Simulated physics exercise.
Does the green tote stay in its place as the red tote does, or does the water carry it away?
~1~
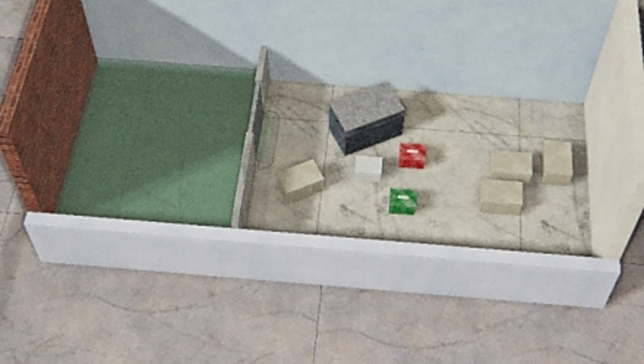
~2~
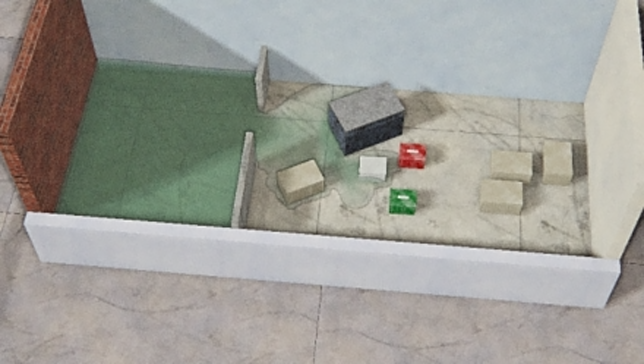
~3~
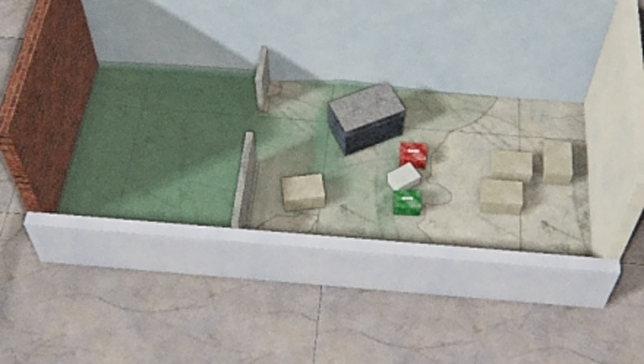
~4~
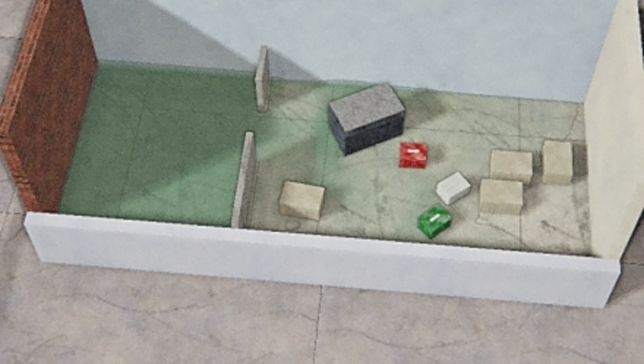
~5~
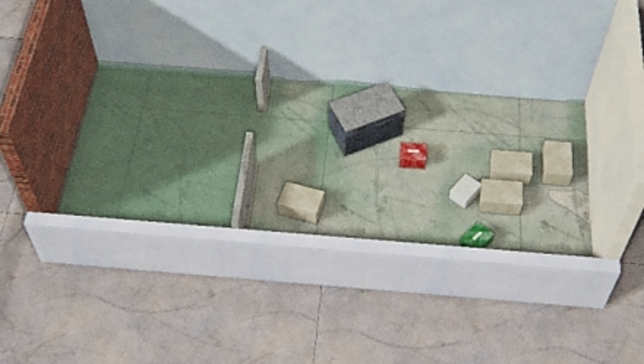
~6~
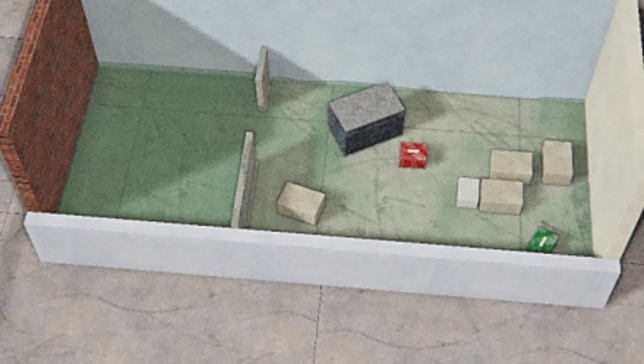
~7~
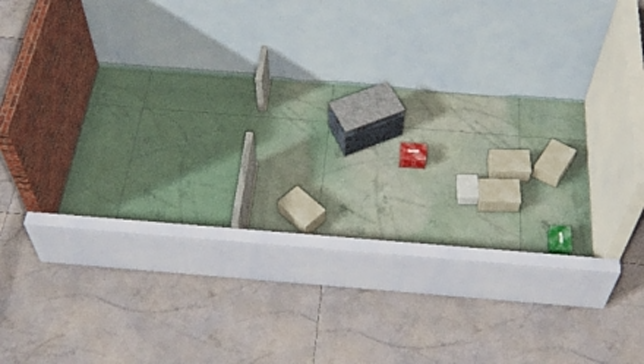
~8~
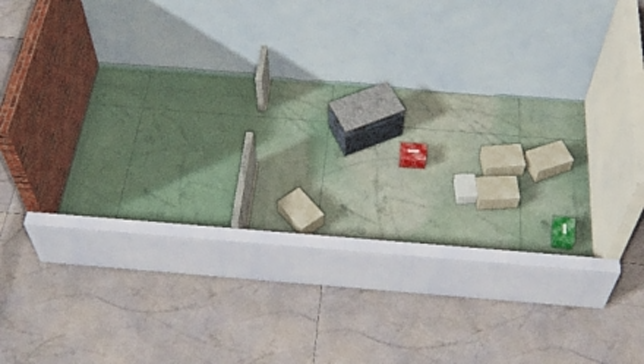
The water carries the green tote off to the near right corner of the room, while the red tote stays where it stood.
